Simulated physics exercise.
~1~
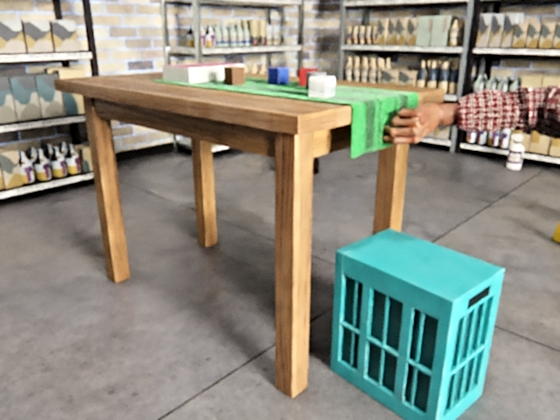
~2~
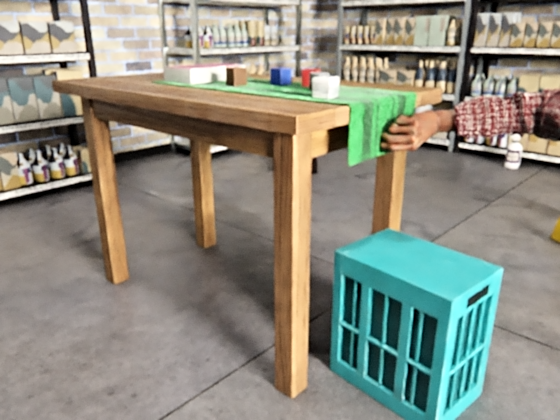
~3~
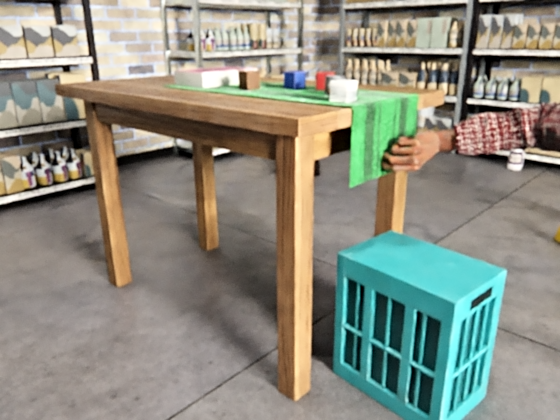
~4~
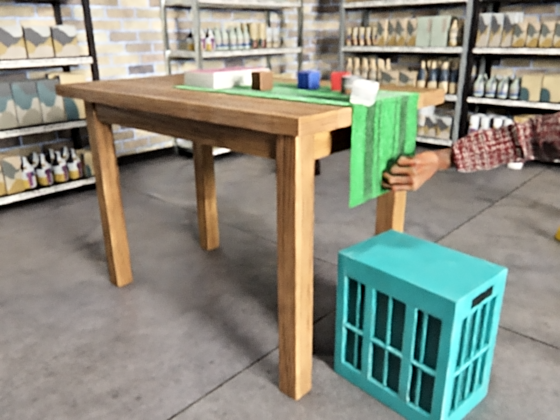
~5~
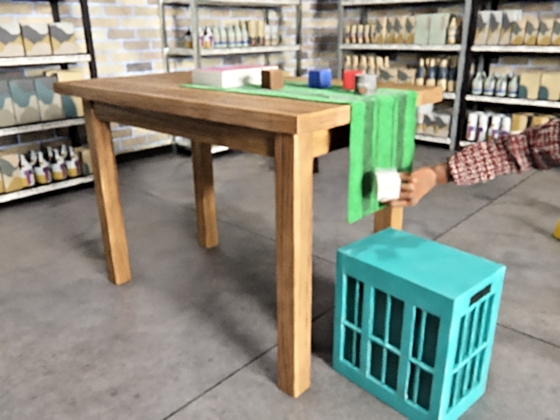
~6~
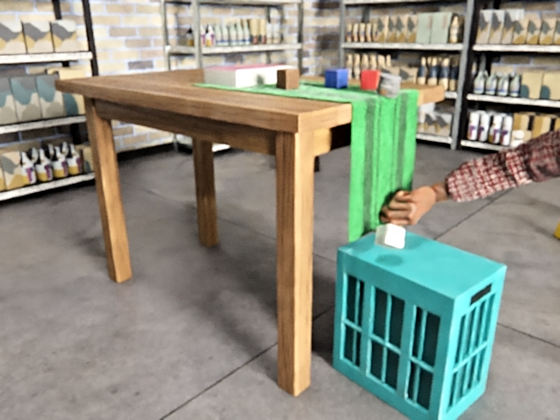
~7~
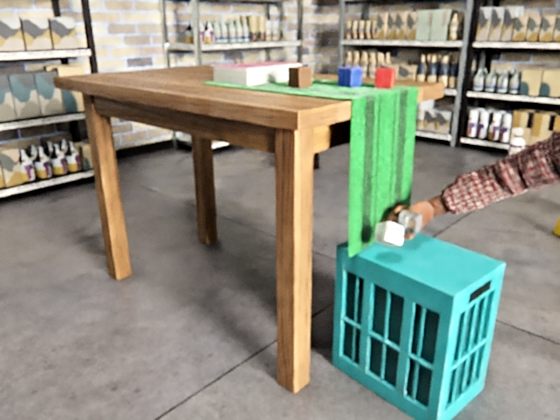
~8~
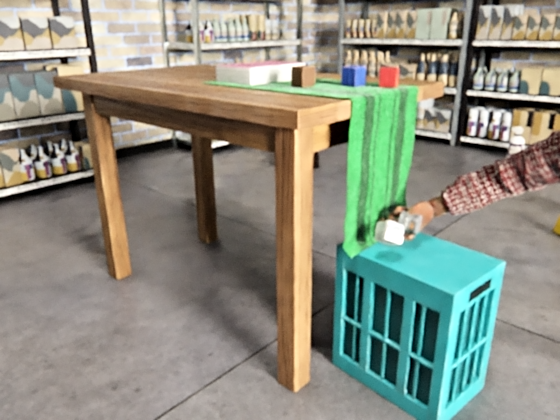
In a storeroom, a hand pulls a green cloth down, dropping two items onto a crate.
